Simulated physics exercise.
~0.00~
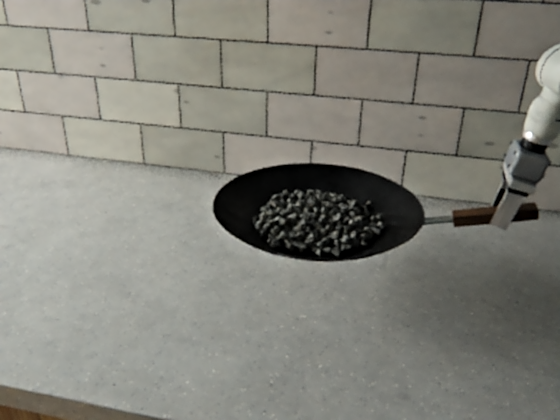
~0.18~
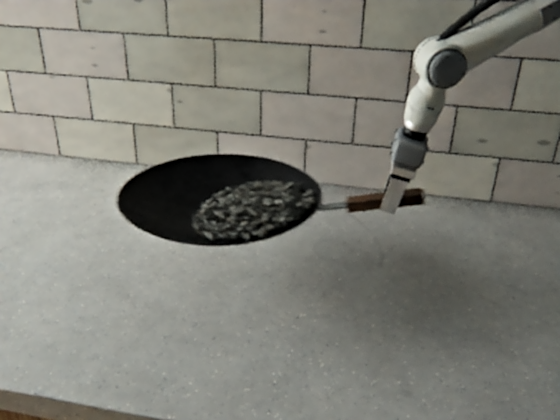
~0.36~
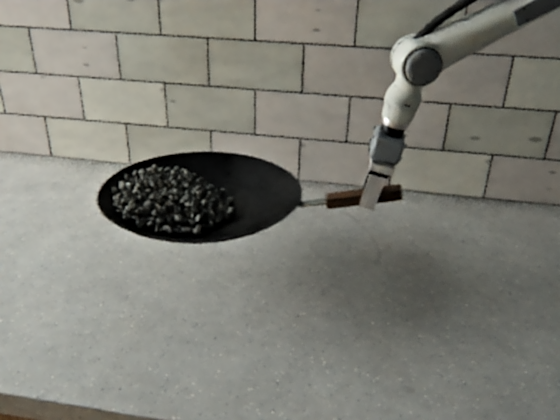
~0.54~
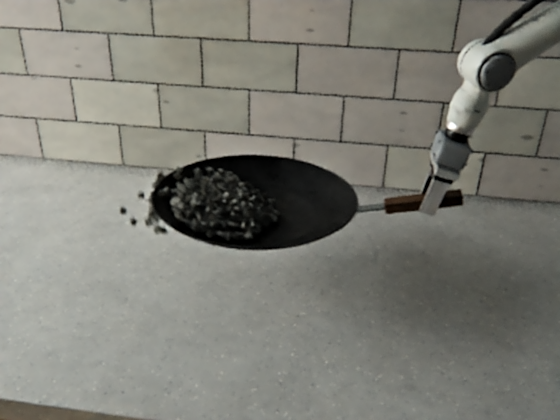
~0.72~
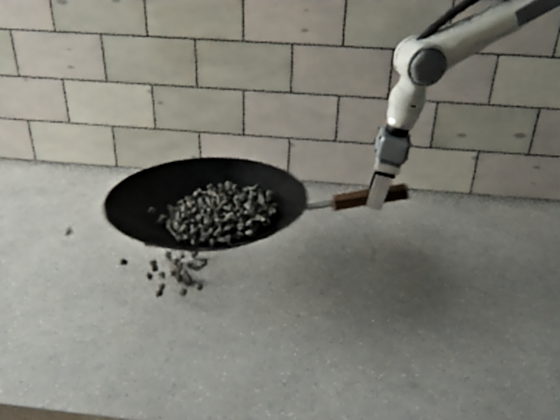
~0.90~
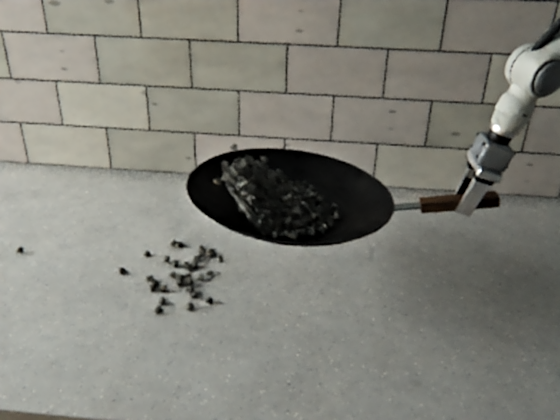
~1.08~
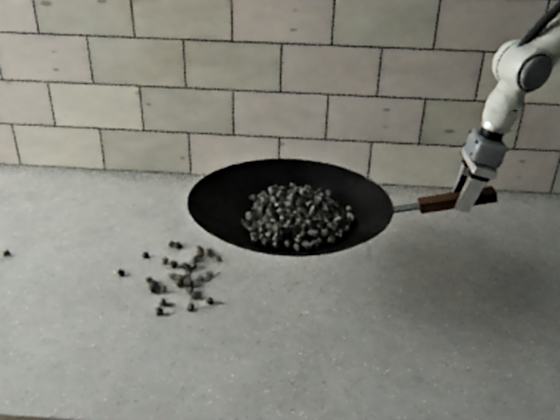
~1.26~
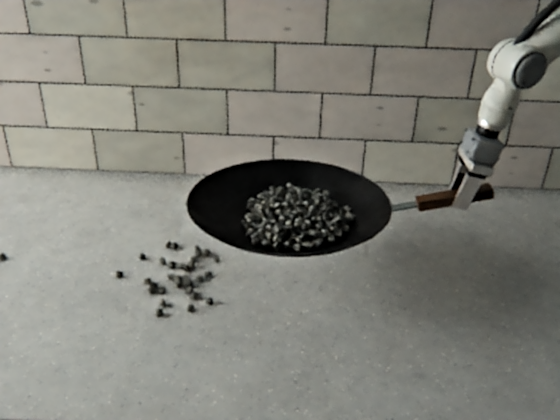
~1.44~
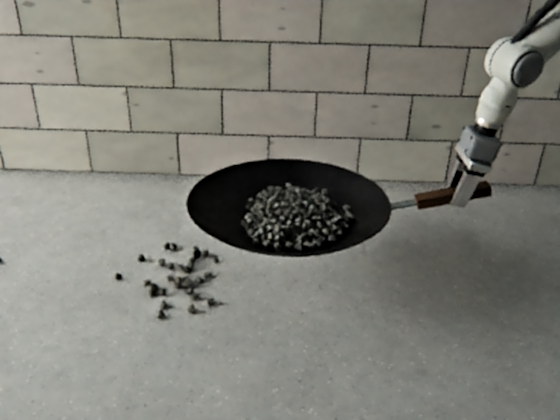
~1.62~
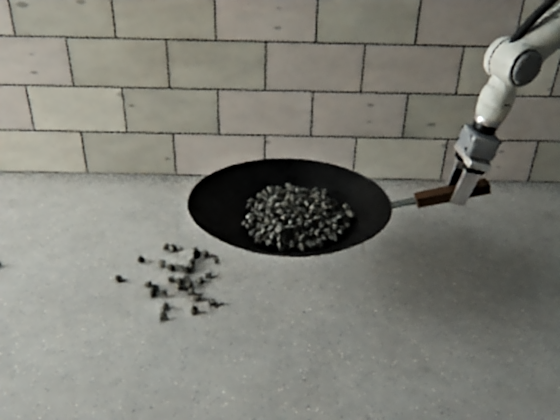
On a grey countertop before a pale brick-tiled wall, a robot arm holds a black wok of small dark pebbles by its handle, swinging it left, then right and back. Some pebbles spill over the left rim onto the counter, and the wok shifts right and stops, most still heaped inside.
